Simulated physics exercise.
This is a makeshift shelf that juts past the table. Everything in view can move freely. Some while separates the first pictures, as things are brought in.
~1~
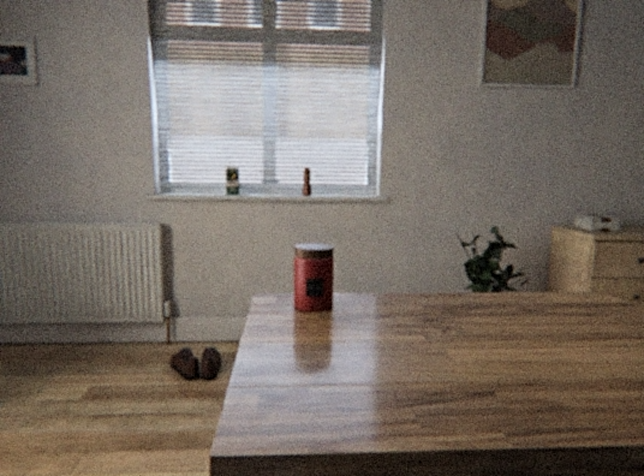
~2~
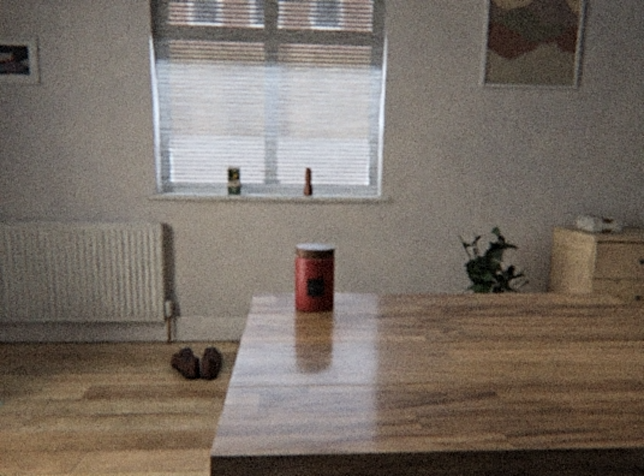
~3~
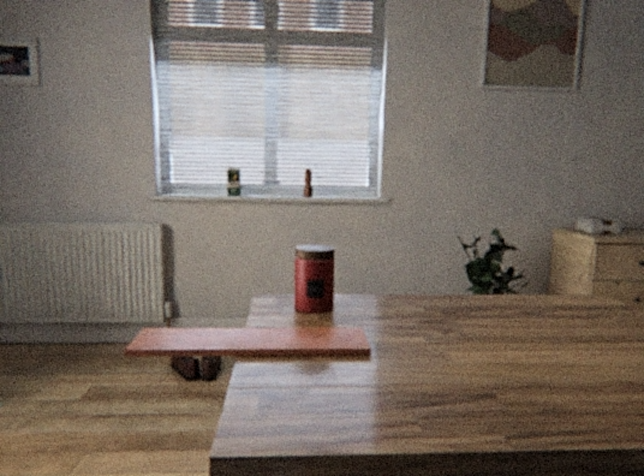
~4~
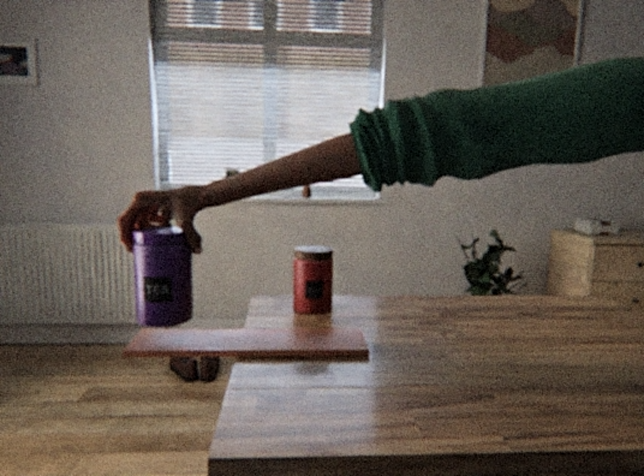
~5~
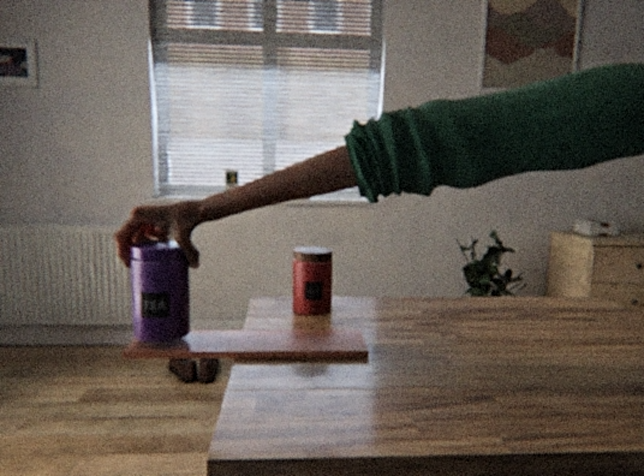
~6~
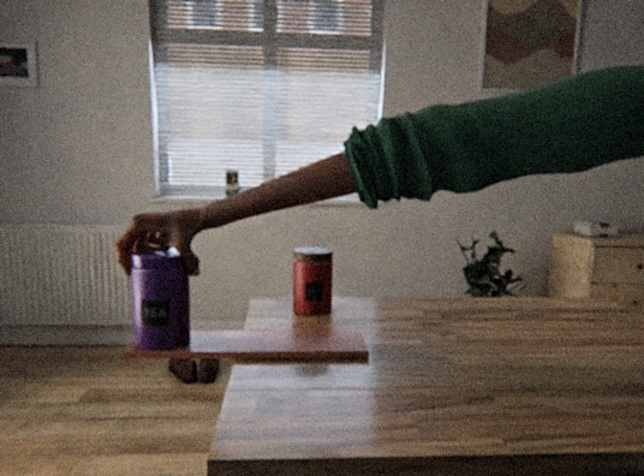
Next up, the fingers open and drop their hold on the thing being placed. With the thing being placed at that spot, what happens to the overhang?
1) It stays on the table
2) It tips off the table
2.
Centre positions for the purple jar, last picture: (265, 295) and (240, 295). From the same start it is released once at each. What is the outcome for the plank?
Well, first it stays in place, and then in the second try it stays in place.
Then, 0.40 s on from there, purple jar now down on the floor or falling; orange plank on its side.
Then, 0.50 s on from there, orange plank now down on the floor or falling.
Then, 0.70 s on from there, things are still on the move.
In the end, down on the floor or falling, orange plank and purple jar; red jar unmoved. The plank goes over.
